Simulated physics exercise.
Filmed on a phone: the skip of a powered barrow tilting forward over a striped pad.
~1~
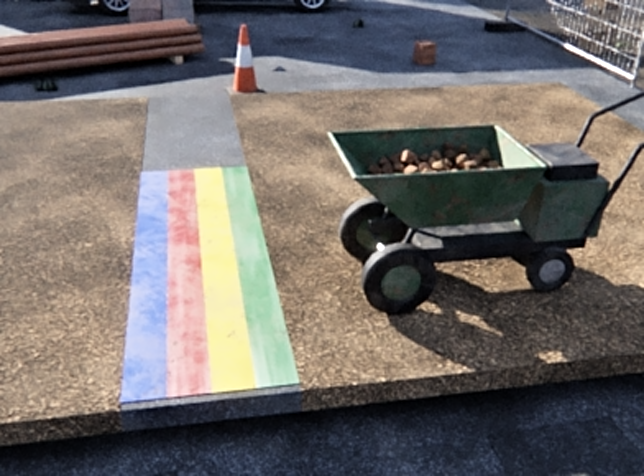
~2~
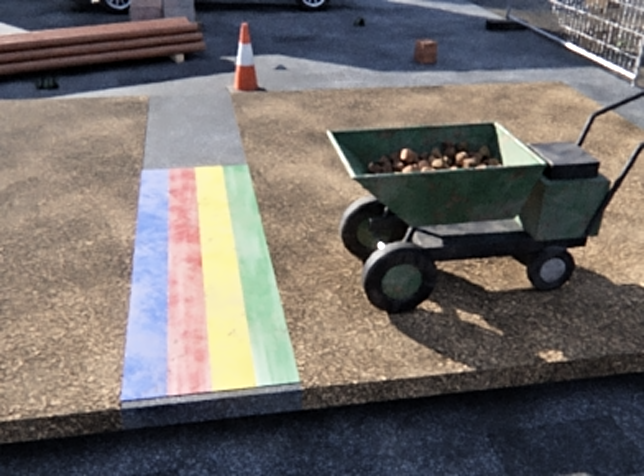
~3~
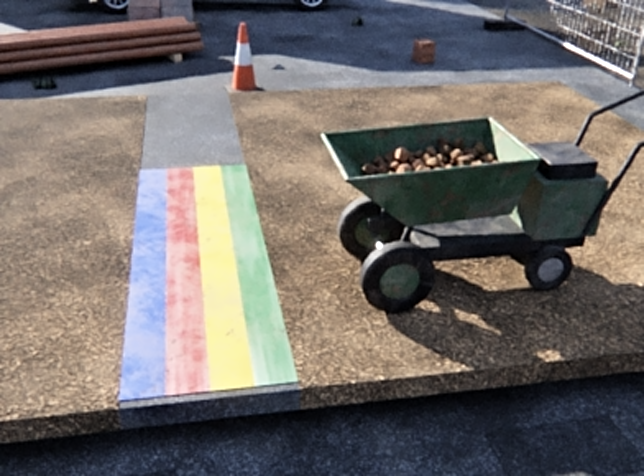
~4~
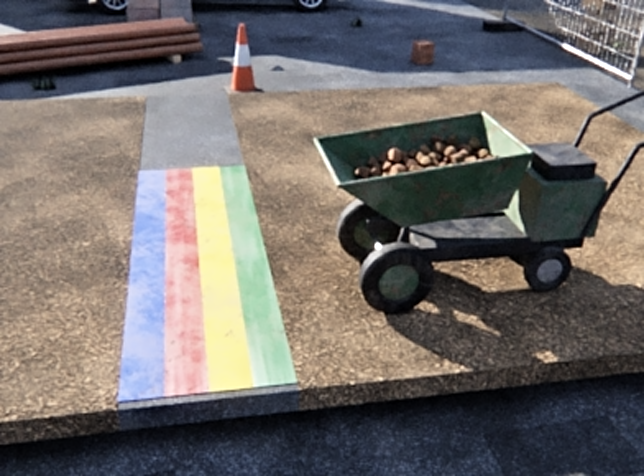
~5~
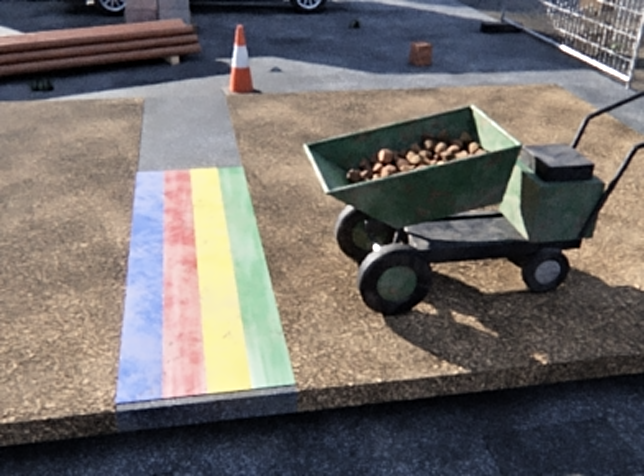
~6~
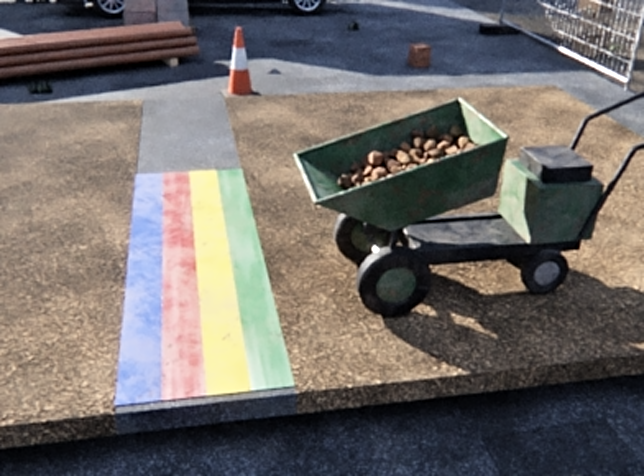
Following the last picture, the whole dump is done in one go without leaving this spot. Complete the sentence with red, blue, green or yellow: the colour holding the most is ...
The colour holding the most is yellow.
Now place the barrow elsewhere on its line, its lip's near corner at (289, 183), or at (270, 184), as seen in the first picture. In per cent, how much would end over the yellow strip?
0 per cent, then 0 per cent.
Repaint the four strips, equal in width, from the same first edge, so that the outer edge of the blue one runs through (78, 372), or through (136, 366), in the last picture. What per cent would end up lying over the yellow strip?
The first painting gives around 40 per cent, the second around 30 per cent.
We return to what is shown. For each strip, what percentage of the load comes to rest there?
So the green strip ends with 20 %, the yellow strip with 35 %, the red strip with 20 % and the blue strip with 10 %.
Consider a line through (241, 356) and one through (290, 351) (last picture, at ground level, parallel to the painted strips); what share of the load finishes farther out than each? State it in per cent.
70 and 90 in a hundred.
Shortly afterwards, skip tipped steeply; the whole lot in the skip.
Next, skip tipped right over; the bulk in the skip; a little over the green strip; a little over the yellow strip.
Some moments later, skip tipped right over; a little in the skip; near a quarter over the green strip; near a third over the yellow strip; near a quarter over the red strip; a little over the blue strip; a little off the paint.
In the end, skip tipped right over; a little in the skip; near a quarter over the green strip; near a third over the yellow strip; near a quarter over the red strip; a little over the blue strip; a little off the paint.
